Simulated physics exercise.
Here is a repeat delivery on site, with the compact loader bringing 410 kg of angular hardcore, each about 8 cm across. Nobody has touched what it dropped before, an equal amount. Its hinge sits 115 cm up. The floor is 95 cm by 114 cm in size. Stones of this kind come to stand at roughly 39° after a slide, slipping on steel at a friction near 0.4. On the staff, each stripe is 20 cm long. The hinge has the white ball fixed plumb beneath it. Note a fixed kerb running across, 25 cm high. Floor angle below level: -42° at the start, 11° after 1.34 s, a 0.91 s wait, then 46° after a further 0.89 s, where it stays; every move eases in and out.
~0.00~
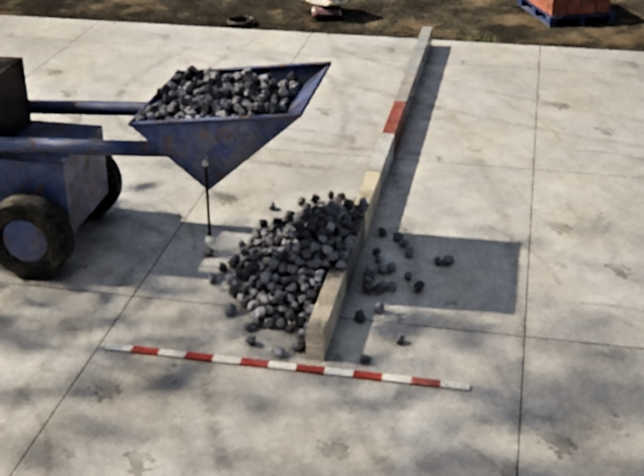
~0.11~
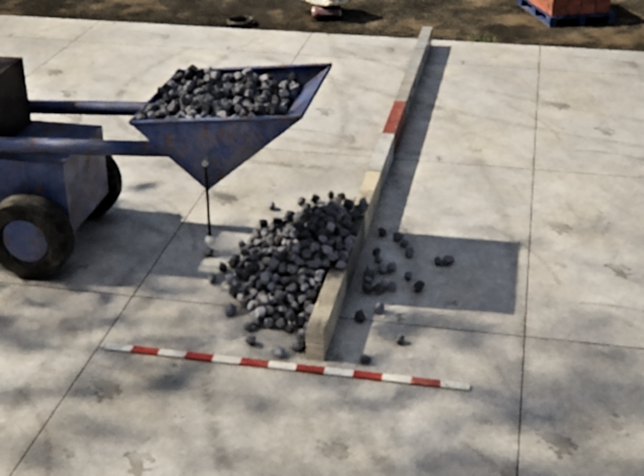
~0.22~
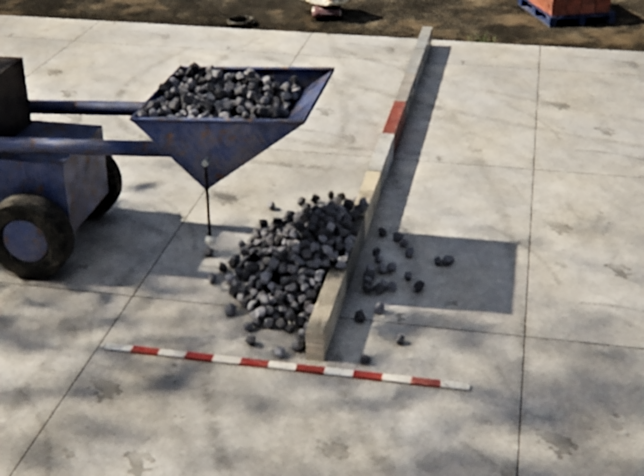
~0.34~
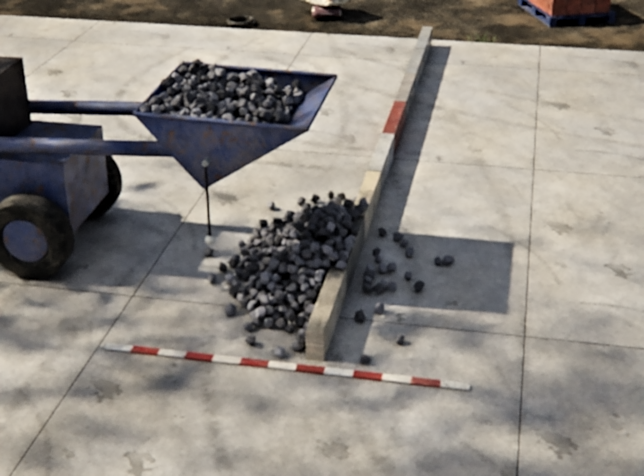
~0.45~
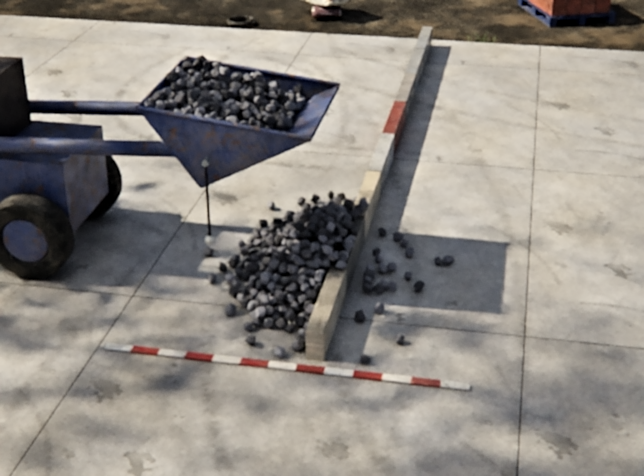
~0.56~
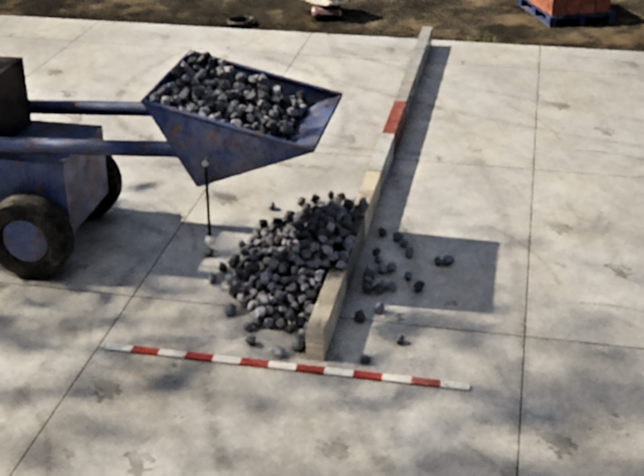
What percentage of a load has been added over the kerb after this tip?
14 %.
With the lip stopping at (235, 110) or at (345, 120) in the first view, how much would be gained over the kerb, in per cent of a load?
Case one about 0 %, case two about 75 %.
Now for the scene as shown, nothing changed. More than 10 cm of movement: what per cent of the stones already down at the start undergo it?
Close to 0 per cent.
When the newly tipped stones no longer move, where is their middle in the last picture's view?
Centre at roughly (310, 243).
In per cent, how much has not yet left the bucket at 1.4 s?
That works out to about 100 %.
After 1.0 s the floor is at 3°; in per cent of one load, 100 in the bucket, 96 on this side of the kerb, 4 over the kerb; the foremost stones are at (415, 274).
After 1.4 s the floor is at 11°; in per cent of one load, 100 in the bucket, 96 on this side of the kerb, 4 over the kerb; the foremost stones are at (415, 274).
After 3.6 s the floor is at 46°; in per cent of one load, 23 in the bucket, 164 on this side of the kerb, 13 over the kerb; the foremost stones are at (432, 263).
After 6.3 s the floor is at 46°; in per cent of one load, 16 in the bucket, 166 on this side of the kerb, 18 over the kerb; the foremost stones are at (441, 259). Net gain over the kerb, 14.
